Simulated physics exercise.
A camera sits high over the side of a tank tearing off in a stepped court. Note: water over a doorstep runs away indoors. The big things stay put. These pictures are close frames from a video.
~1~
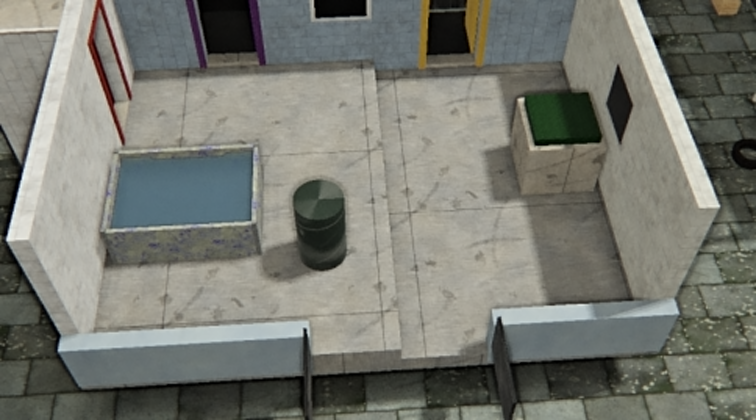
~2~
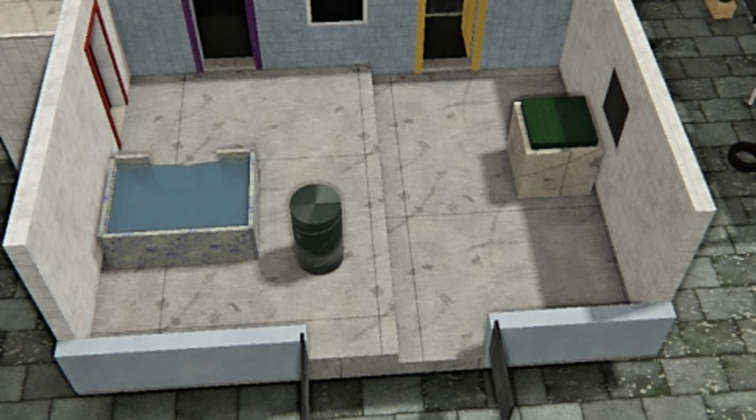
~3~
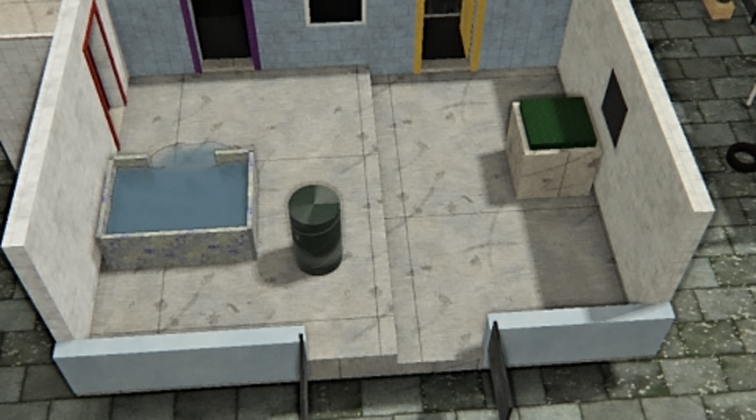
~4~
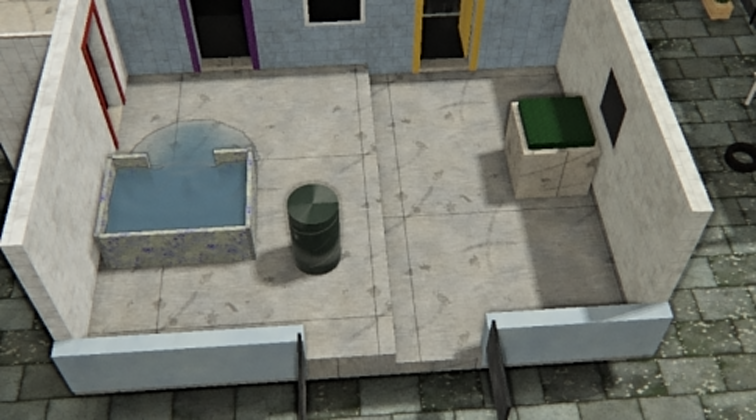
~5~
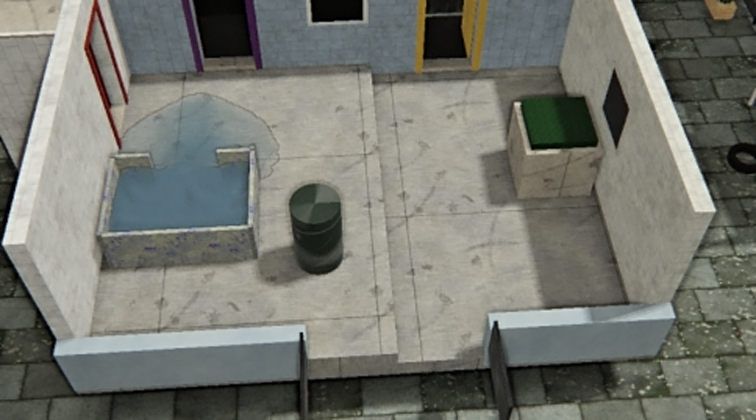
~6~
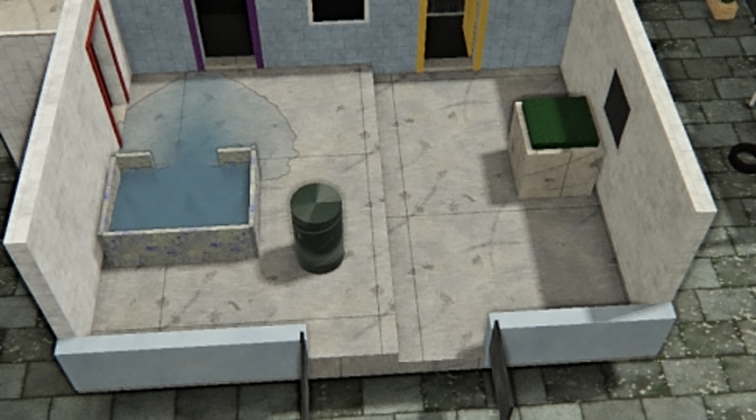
Water pouring through a gap in the far side of a stone tank, spreading across the pale courtyard floor toward the back wall.
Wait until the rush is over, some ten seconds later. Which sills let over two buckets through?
As I see it, the purple door ends up above the line, the yellow door ends up at or below the line, the red door ends up above the line.
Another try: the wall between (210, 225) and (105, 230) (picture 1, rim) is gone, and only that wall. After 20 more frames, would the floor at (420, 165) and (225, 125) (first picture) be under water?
Point one not reached; point two not reached.
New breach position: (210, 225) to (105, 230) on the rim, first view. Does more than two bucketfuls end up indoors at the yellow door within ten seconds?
Outcome - yellow door: Below threshold.
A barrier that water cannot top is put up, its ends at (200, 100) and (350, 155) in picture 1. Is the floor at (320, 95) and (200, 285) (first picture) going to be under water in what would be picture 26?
Result by location - first soaked, second parched.
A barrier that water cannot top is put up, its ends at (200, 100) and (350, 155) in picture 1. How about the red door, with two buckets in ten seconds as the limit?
Note: Red door exceeds threshold.
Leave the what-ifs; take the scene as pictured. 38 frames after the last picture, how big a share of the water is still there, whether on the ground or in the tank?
72 per cent.
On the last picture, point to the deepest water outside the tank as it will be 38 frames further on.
I'd say near (574, 143).
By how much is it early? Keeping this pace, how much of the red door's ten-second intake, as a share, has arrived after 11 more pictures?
Share at that point: Close to 20 in a hundred.
A moment on, water covers 20 % of the floor; the purple door over two buckets in, the yellow door not reached, the red door under two buckets in.
Next, water covers 25 % of the floor; the purple door far over two buckets in, the yellow door not reached, the red door over two buckets in.
Then, water covers 35 % of the floor; the purple door far over two buckets in, the yellow door wet at the sill, nothing in, the red door far over two buckets in.
Later, water covers 50 % of the floor; the purple door far over two buckets in, the yellow door wet at the sill, nothing in, the red door far over two buckets in.
In the end, water covers 70 % of the floor; the purple door far over two buckets in, the yellow door wet at the sill, nothing in, the red door far over two buckets in.
